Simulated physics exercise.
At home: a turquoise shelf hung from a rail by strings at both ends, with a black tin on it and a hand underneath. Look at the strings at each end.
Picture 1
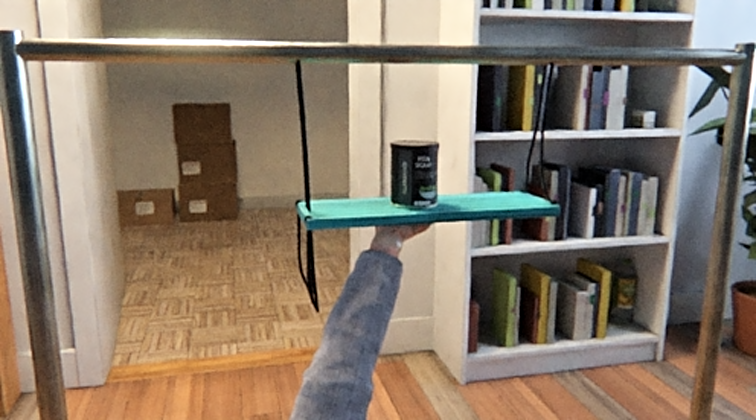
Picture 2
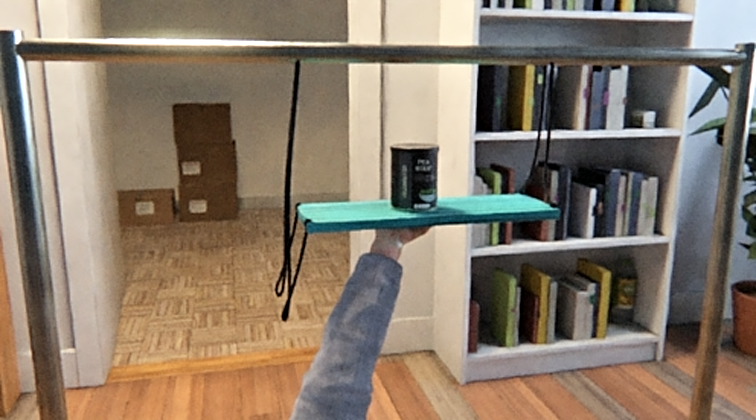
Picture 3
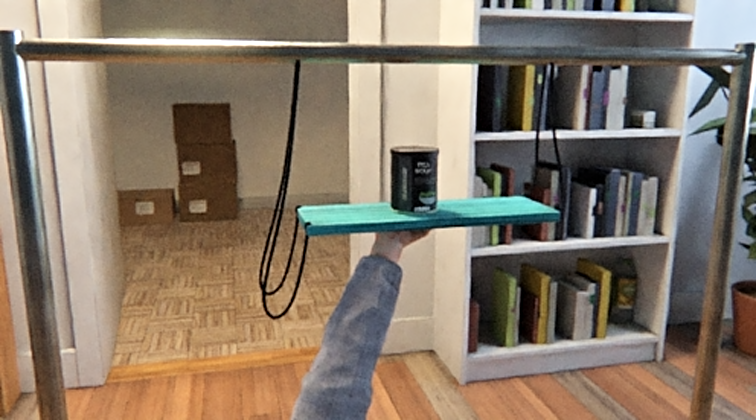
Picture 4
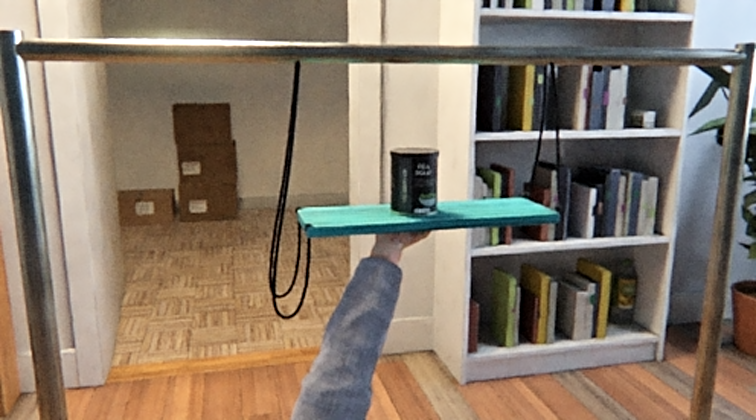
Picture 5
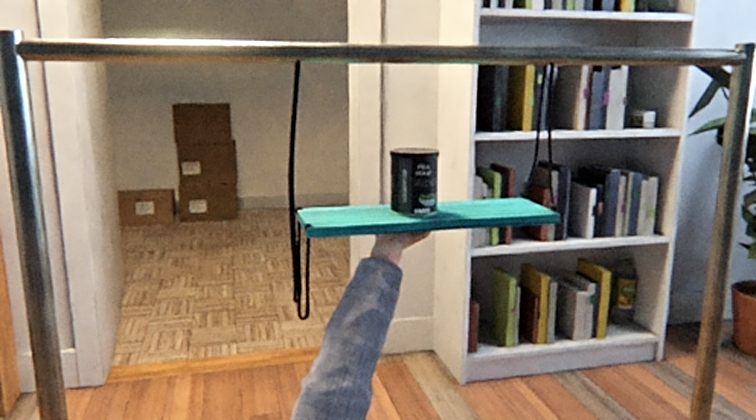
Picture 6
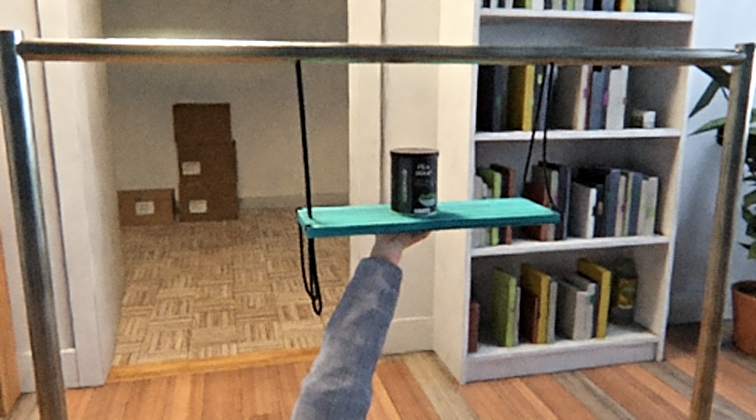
A hand holds up a turquoise shelf with a black tin while slack strings sway.
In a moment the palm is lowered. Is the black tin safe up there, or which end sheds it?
As it turns out, the black tin falls from the left end.
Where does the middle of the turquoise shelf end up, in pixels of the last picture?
Near (463, 303).
Then, 0.60 s on from there, board tipped 45° down to the left; tin falling.
Then, 1.24 s on from there, board tipped 47° down to the left; tin on the floor.
In the end, board tipped 48° down to the left; tin on the floor. The black tin drops leftwards.
